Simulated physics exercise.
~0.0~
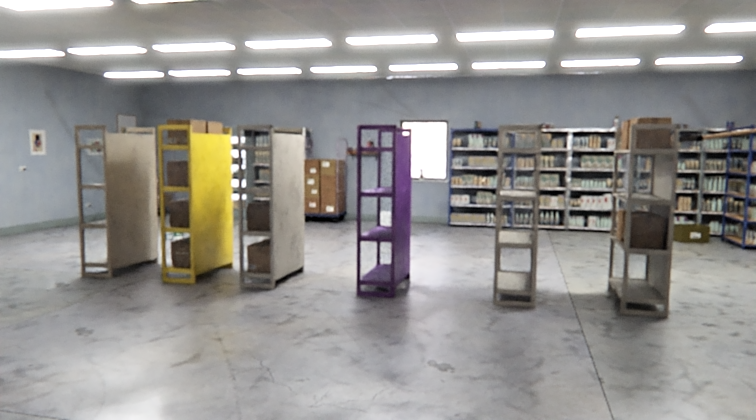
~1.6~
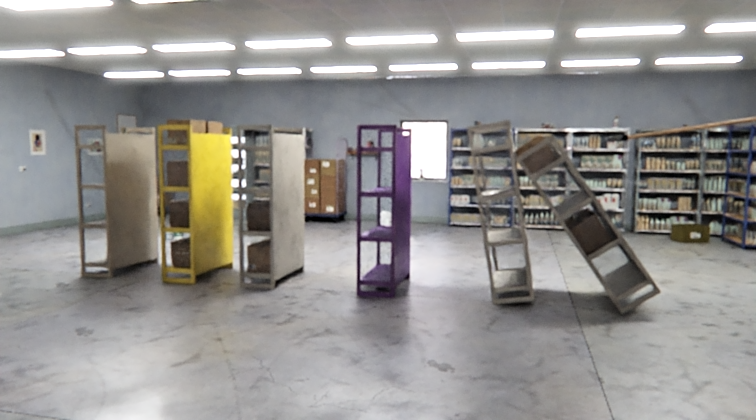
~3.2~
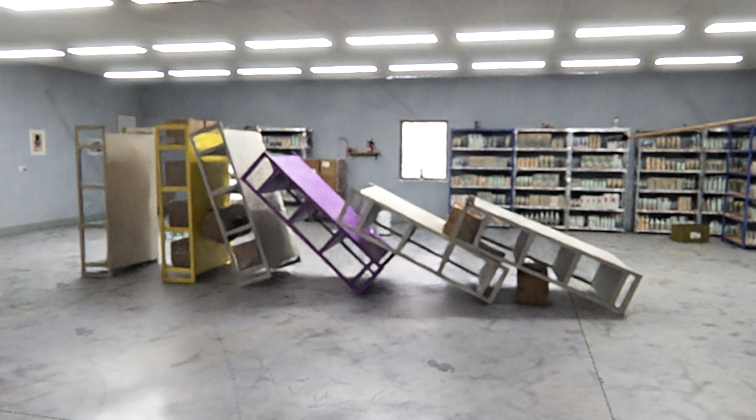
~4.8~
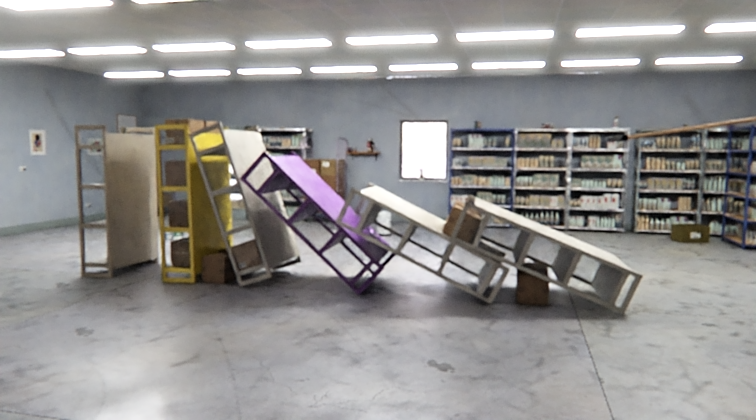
The clip opens on six tall shelving racks spaced across a concrete storeroom floor, most of them grey, one yellow and one purple, with brown cartons on some shelves. The rack at the far right tips left and strikes its grey neighbour, which begins to lean. Both topple further, and the purple rack goes over in turn, knocking the next grey one into a lean against the yellow rack. Cartons slide out, some landing on the floor. It ends with four racks slanting in a line, while the yellow rack and the grey one at the far left still stand.
